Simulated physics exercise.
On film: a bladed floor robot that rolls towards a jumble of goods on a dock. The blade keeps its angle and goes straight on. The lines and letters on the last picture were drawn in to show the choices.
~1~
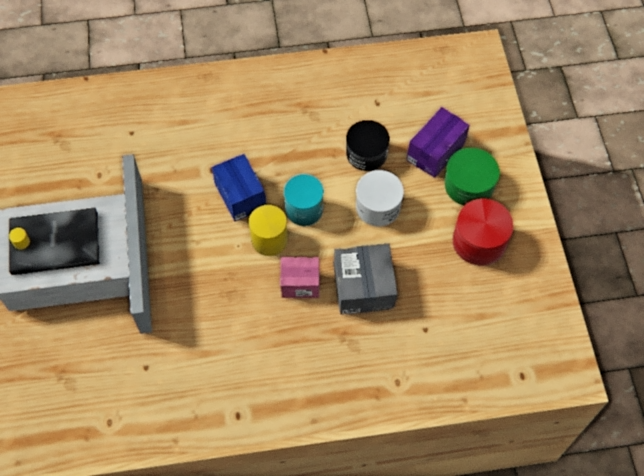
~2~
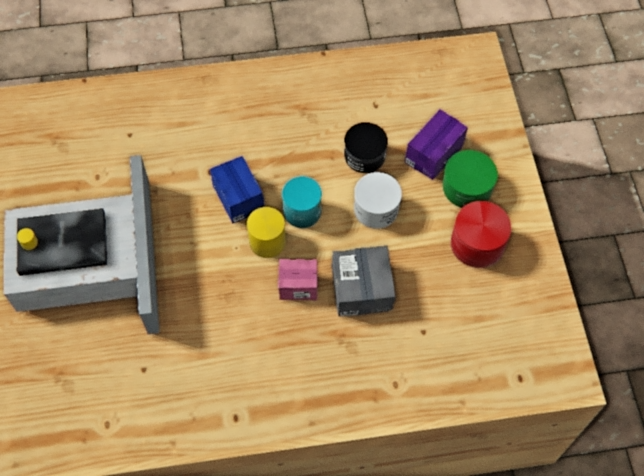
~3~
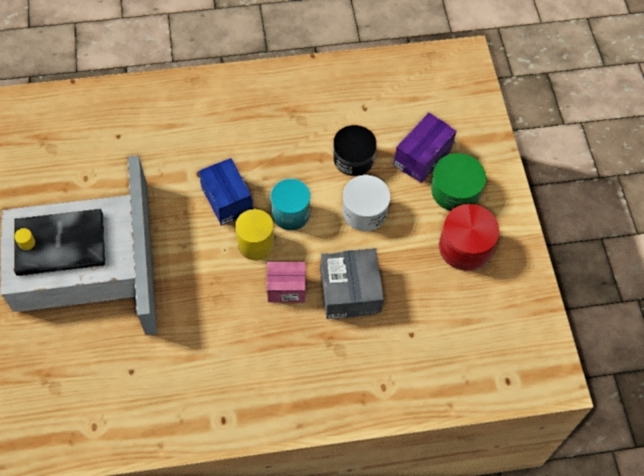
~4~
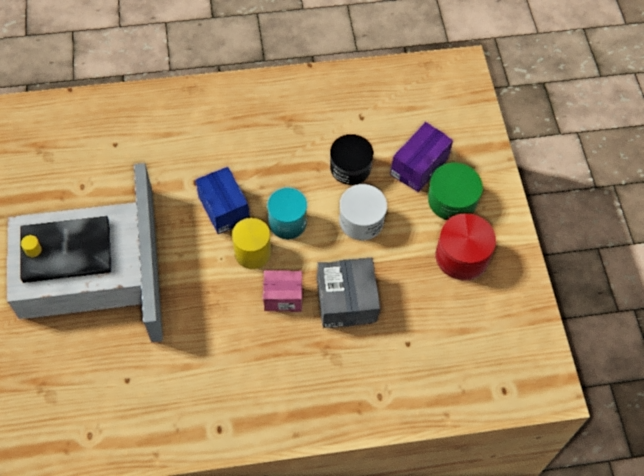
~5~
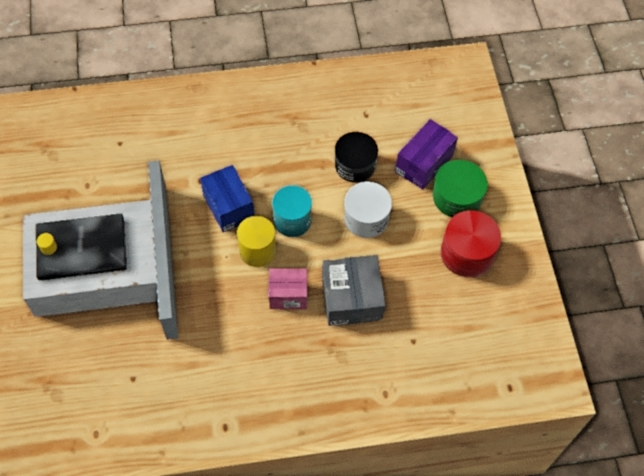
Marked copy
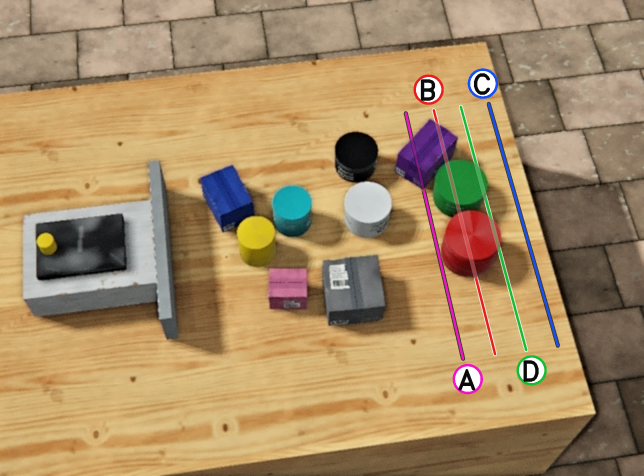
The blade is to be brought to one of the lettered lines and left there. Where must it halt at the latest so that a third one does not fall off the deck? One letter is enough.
Up to line B.
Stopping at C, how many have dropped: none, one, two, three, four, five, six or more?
In all, six or more.
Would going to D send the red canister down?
Yes.
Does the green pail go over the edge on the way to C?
Yes.
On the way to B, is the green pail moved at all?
By then, yes.
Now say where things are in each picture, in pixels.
The first frame shows pink parcel (300, 278); green pail (471, 177); turquoise pail (304, 201).
The second frame shows robot (68, 240); white pail (377, 201).
The third frame shows robot (66, 240); grey parcel (351, 284).
The fourth frame shows robot (73, 247); yellow canister (252, 244).
The fifth frame shows robot (88, 245); blue box (227, 198); pink parcel (288, 289); green pail (459, 189).
On the marked copy, A at (432, 227); B at (462, 224); C at (521, 216); D at (491, 220).
Following B. Soon after the start, robot (200, 231); pink parcel (303, 286); white pail (372, 211).
Later, robot (310, 218); red canister (509, 247); green pail (476, 190).
In the end, robot (396, 207); red canister over the edge; green pail over the edge; two fallen.
As for the rest, A is within the limit but short; C drops eight; D drops five.
